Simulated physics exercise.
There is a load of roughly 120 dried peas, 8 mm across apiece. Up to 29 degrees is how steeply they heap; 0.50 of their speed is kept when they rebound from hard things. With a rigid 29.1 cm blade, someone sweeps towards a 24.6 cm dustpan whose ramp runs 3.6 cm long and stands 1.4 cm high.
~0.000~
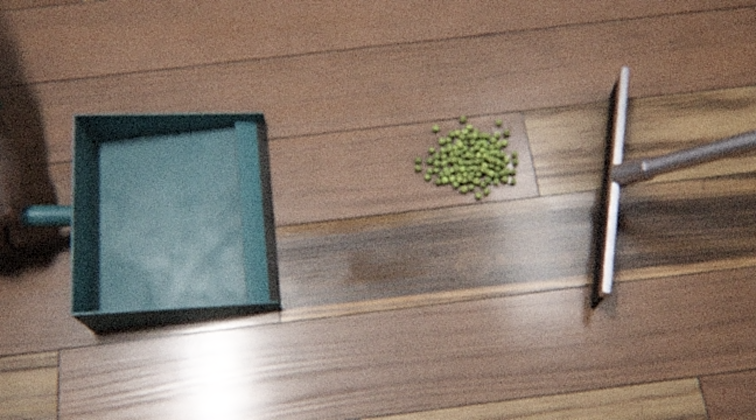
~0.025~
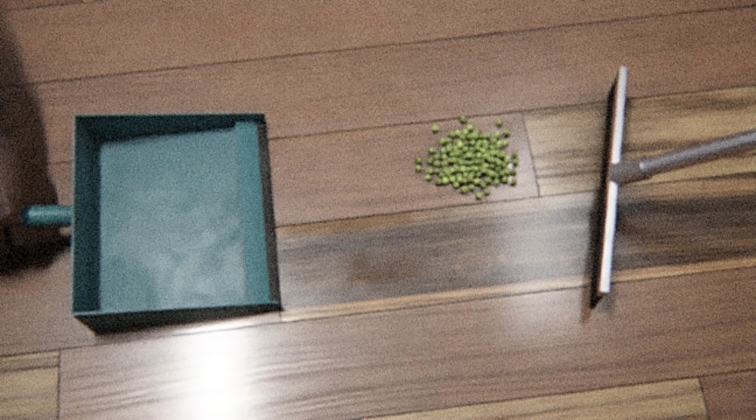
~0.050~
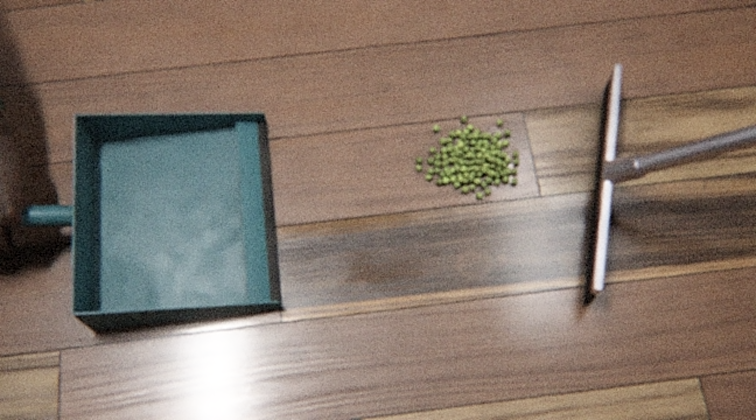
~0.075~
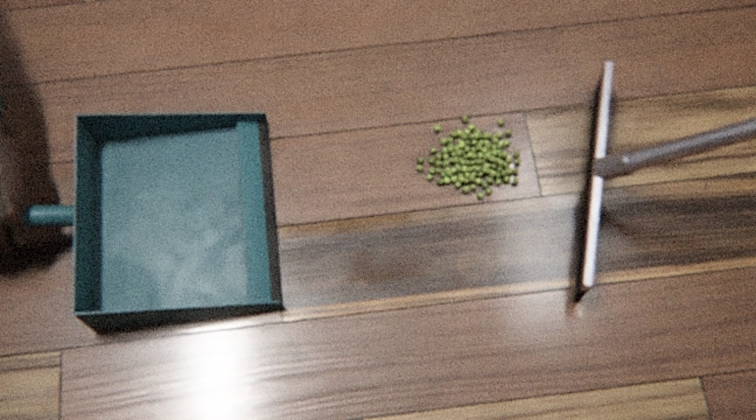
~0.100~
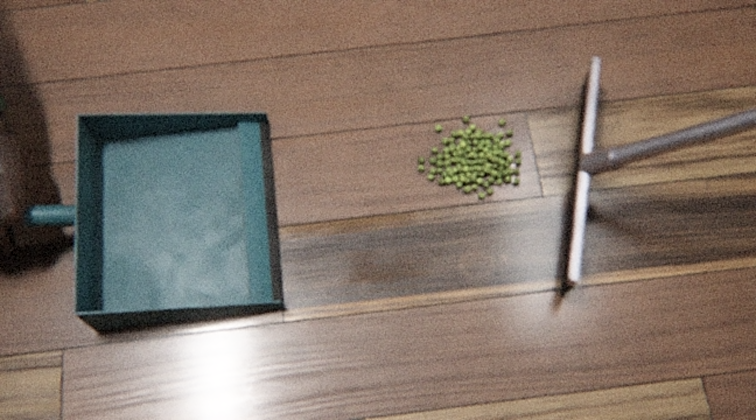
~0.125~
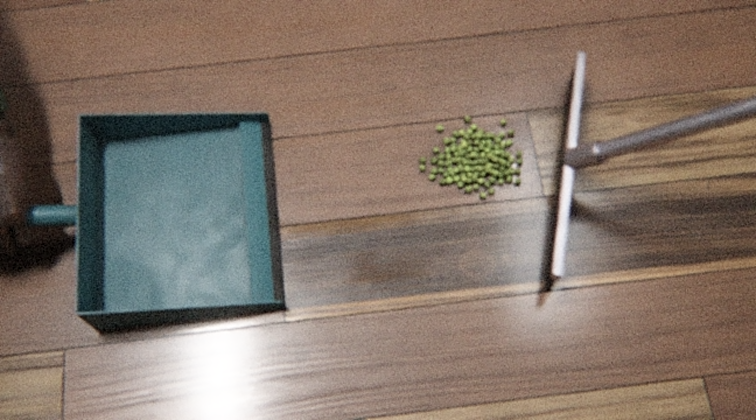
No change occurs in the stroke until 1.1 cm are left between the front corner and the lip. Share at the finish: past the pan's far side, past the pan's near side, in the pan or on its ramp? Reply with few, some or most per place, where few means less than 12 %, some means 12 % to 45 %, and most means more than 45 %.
Past the pan's far side = most, past the pan's near side = few, in the pan or on its ramp = few.
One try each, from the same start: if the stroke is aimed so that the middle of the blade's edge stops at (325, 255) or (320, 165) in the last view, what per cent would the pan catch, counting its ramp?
About 0 and 5 per cent.
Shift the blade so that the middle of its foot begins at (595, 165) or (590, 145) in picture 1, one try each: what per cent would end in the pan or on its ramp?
I'd put it near 5 per cent for the first and near 5 per cent for the second.
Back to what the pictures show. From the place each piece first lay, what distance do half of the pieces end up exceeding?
Around 34 centimetres.
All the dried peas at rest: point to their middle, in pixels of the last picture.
After settling, the middle sits near (241, 83).
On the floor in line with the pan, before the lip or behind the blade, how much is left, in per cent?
That comes to near 35 percent.
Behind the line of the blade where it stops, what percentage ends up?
About 5 per cent.
After 0.33 s, middle of the blade 20 cm from the lip; 0 % over the lip, far side 10 %, near side 0 %.
After 0.47 s, middle of the blade 10 cm from the lip; 0 % over the lip, far side 40 %, near side 0 %.
Then, at 0.73 s, middle of the blade 5 cm from the lip; 10 % over the lip, far side 65 %, near side 0 %.
In the end, at 1.8 s, far side 65 %, near side 0 %, pan 0 %, in front of the lip or behind the blade 35 %.
